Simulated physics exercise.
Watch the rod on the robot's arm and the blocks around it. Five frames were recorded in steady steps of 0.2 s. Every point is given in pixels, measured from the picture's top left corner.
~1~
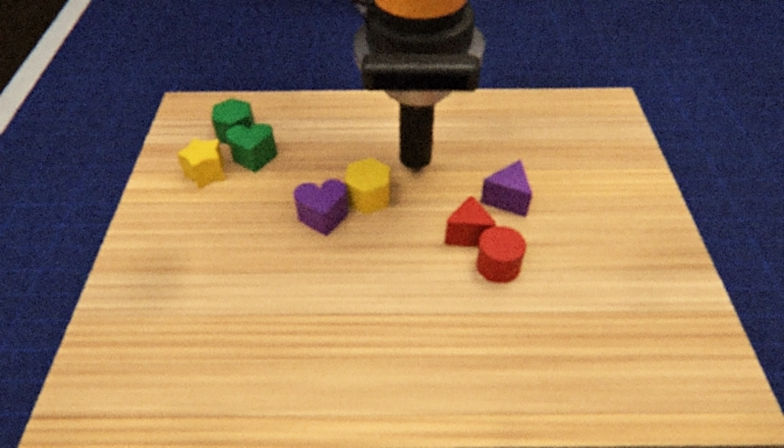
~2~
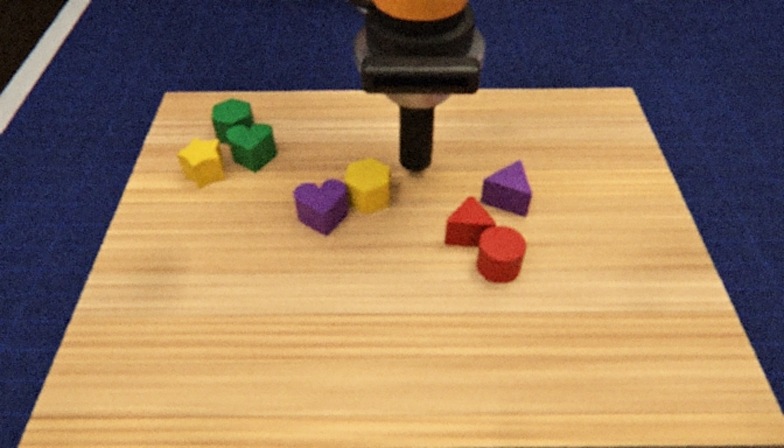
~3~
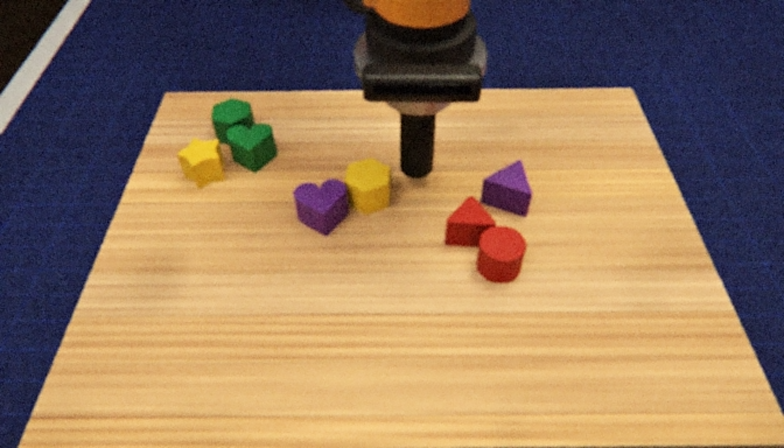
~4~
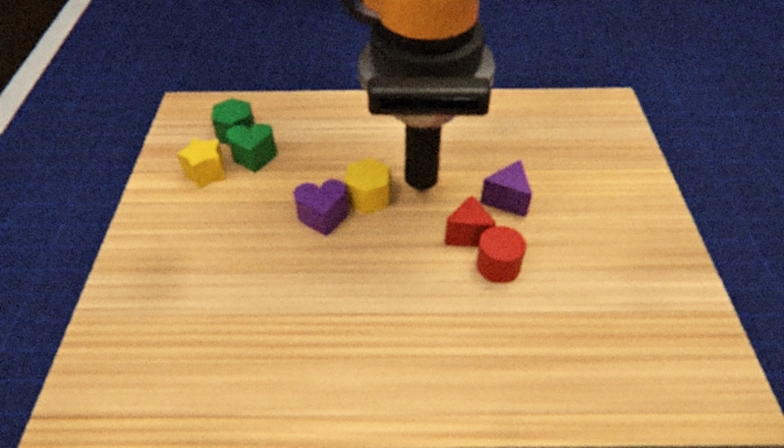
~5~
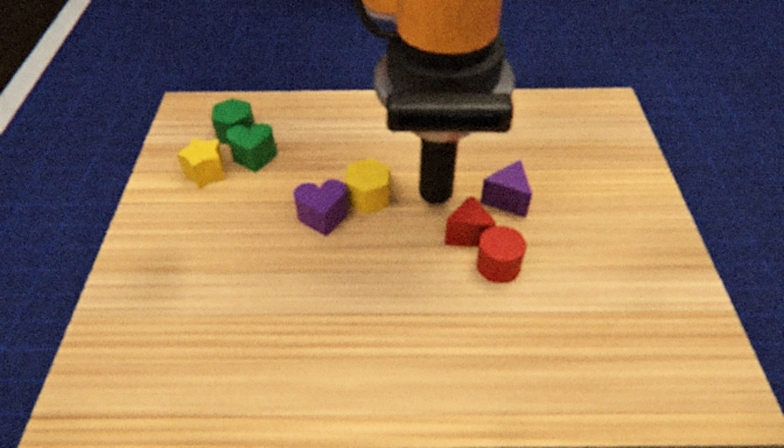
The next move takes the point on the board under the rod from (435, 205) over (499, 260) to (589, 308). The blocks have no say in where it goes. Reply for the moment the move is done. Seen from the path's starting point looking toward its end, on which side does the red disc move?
Sideways, to the right.
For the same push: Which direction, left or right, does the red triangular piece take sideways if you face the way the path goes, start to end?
Its sideways move is to the left.
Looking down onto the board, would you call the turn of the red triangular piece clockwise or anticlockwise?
Anticlockwise, looking down.
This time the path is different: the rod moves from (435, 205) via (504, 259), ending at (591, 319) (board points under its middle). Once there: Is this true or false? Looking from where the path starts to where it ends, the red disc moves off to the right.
The claim holds.
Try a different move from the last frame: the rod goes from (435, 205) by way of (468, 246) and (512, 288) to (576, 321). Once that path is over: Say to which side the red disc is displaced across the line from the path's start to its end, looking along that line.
The red disc is shifted sideways to the left, facing along the path from start to end.
On the path given first. One third of the way, rod at (478, 228); red triangular piece at (510, 234), turned 15° anticlockwise; red disc at (523, 263).
Two thirds of the way, rod at (530, 264); red triangular piece at (570, 264); red disc at (551, 297).
At the end, rod at (595, 296); red triangular piece at (638, 286), turned 45° anticlockwise; red disc at (559, 307); purple triangular piece not moved.
